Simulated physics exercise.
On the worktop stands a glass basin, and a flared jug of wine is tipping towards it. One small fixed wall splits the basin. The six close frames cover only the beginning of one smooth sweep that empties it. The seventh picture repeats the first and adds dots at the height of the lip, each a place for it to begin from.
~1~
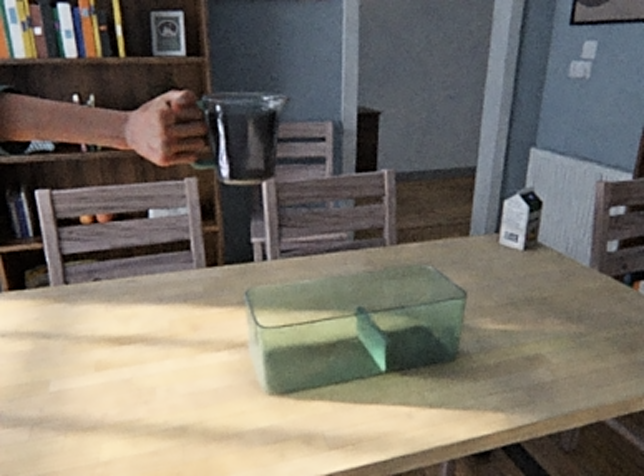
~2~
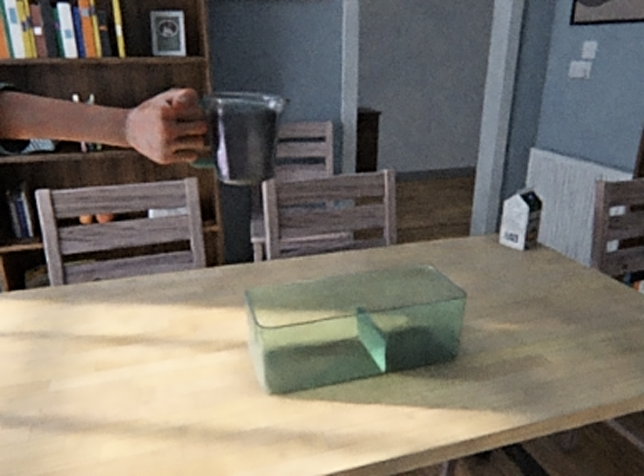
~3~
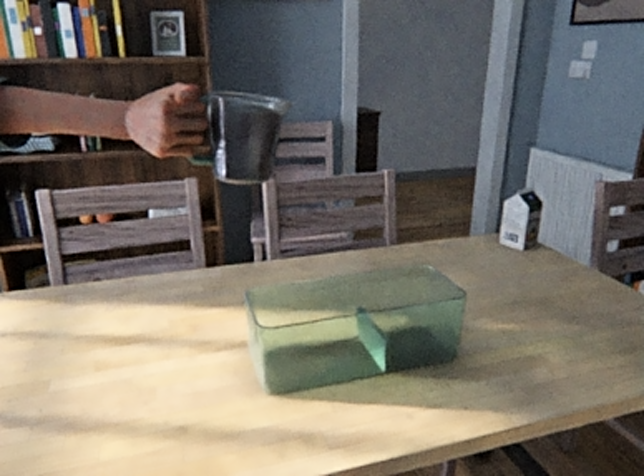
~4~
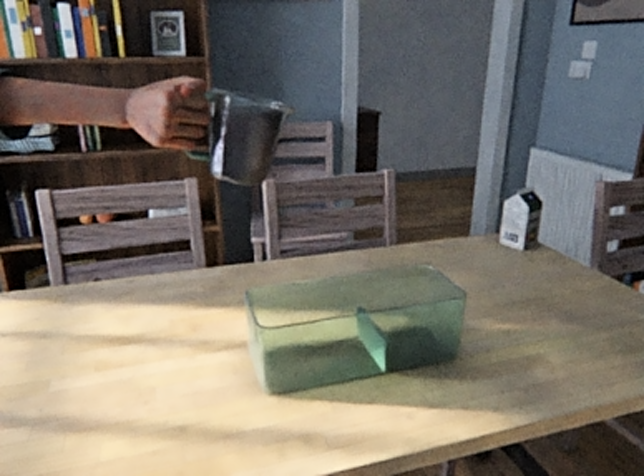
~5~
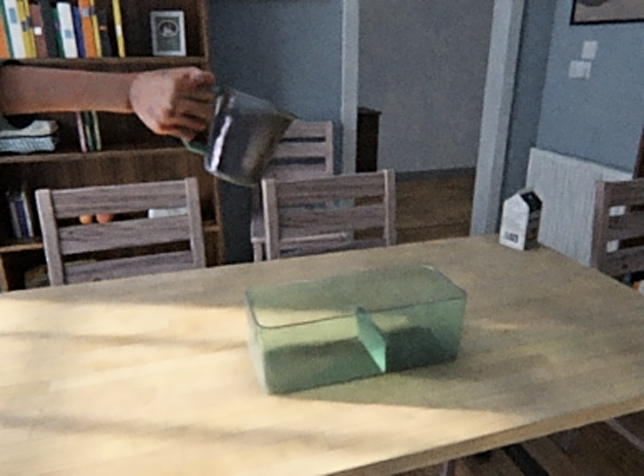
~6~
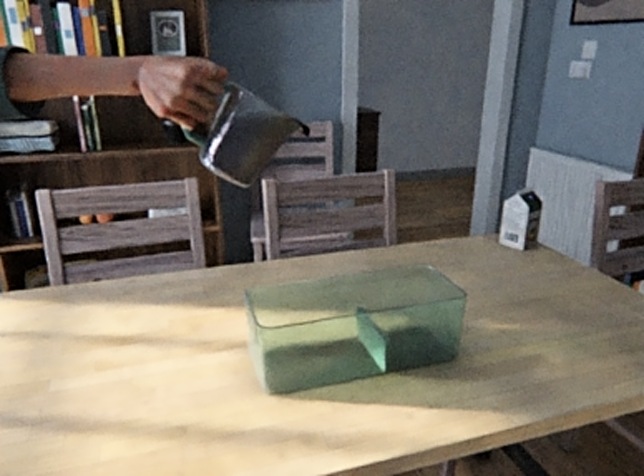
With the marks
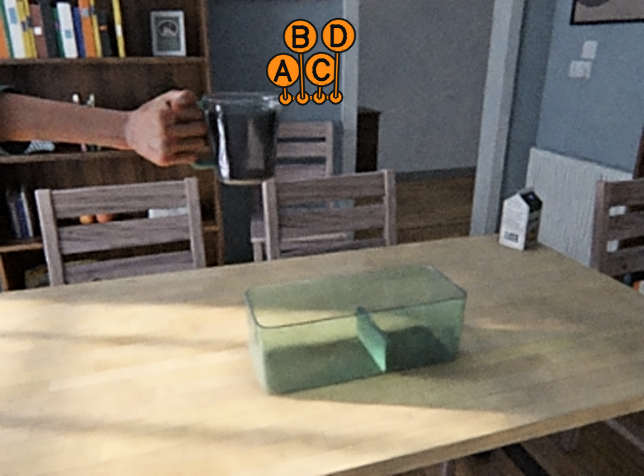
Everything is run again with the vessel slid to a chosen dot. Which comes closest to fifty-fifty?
Best: C.
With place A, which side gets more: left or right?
More ends on the left.
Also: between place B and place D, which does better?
D.
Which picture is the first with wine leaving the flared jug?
Picture 6.
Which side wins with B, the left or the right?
The left one.
On the marked copy, A at (285, 98); B at (302, 98); C at (319, 97); D at (335, 97).
With A, about 91 % ends left of the wall and 4 % right of it; 5 % is lost outside.
With B, about 85 % ends left of the wall and 8 % right of it; 7 % is lost outside.
With C, about 52 % ends left of the wall and 44 % right of it; 3 % is lost outside.
With D, about 23 % ends left of the wall and 75 % right of it; 3 % is lost outside.
